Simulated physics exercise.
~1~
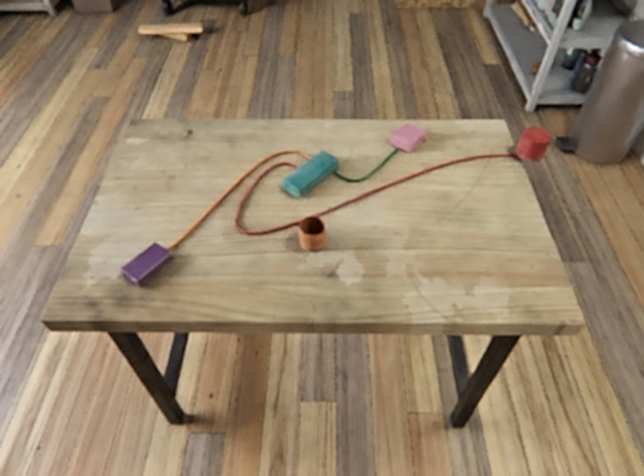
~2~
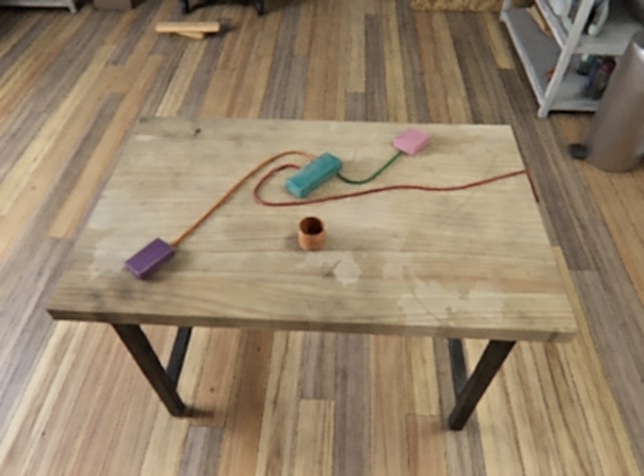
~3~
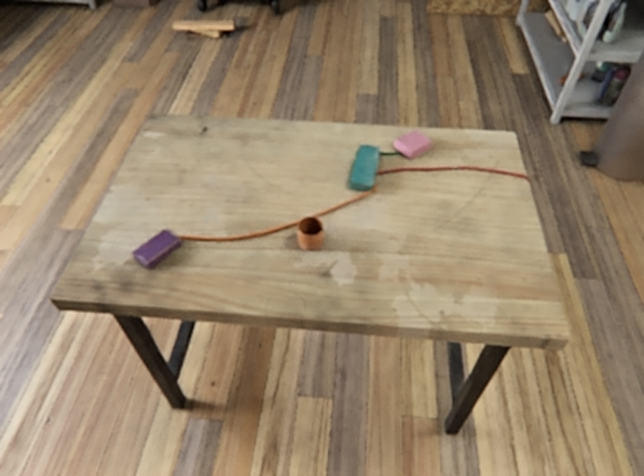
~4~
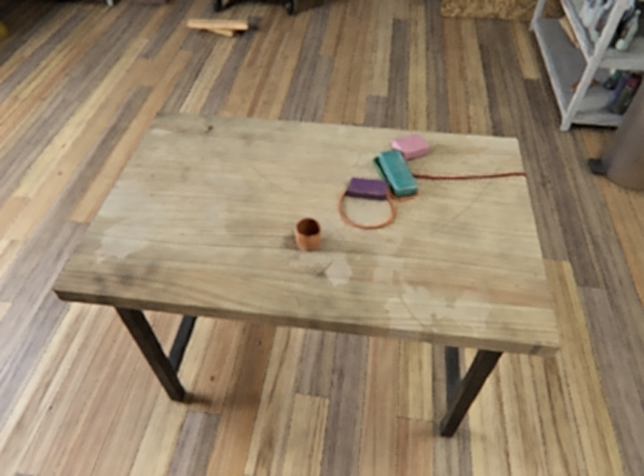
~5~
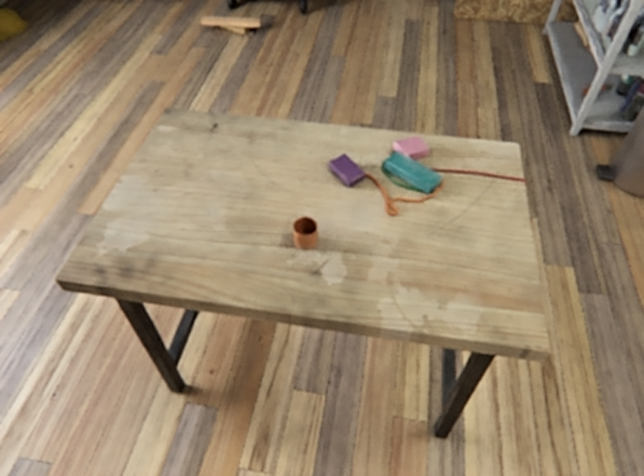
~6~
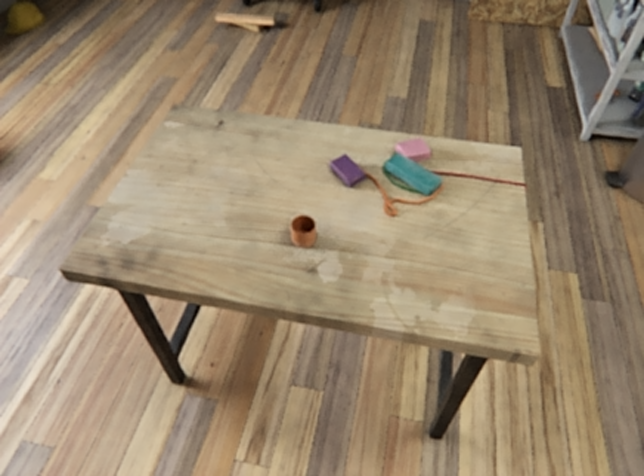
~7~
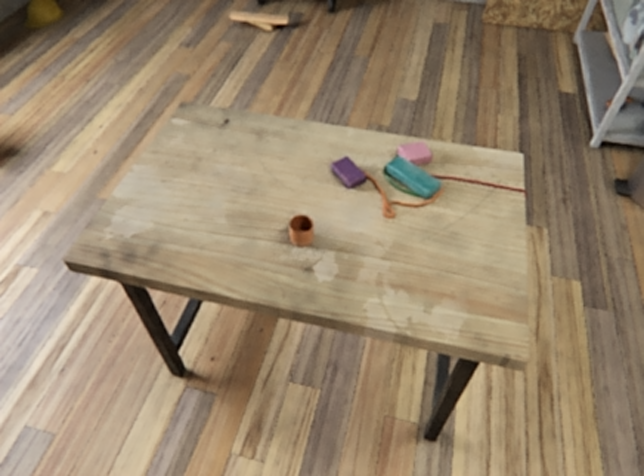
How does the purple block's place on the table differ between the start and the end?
At the start the purple block lies near the left side of the table, well away from the teal block. By the end it rests farther back and right of the middle, just to the left of the teal and pink blocks.
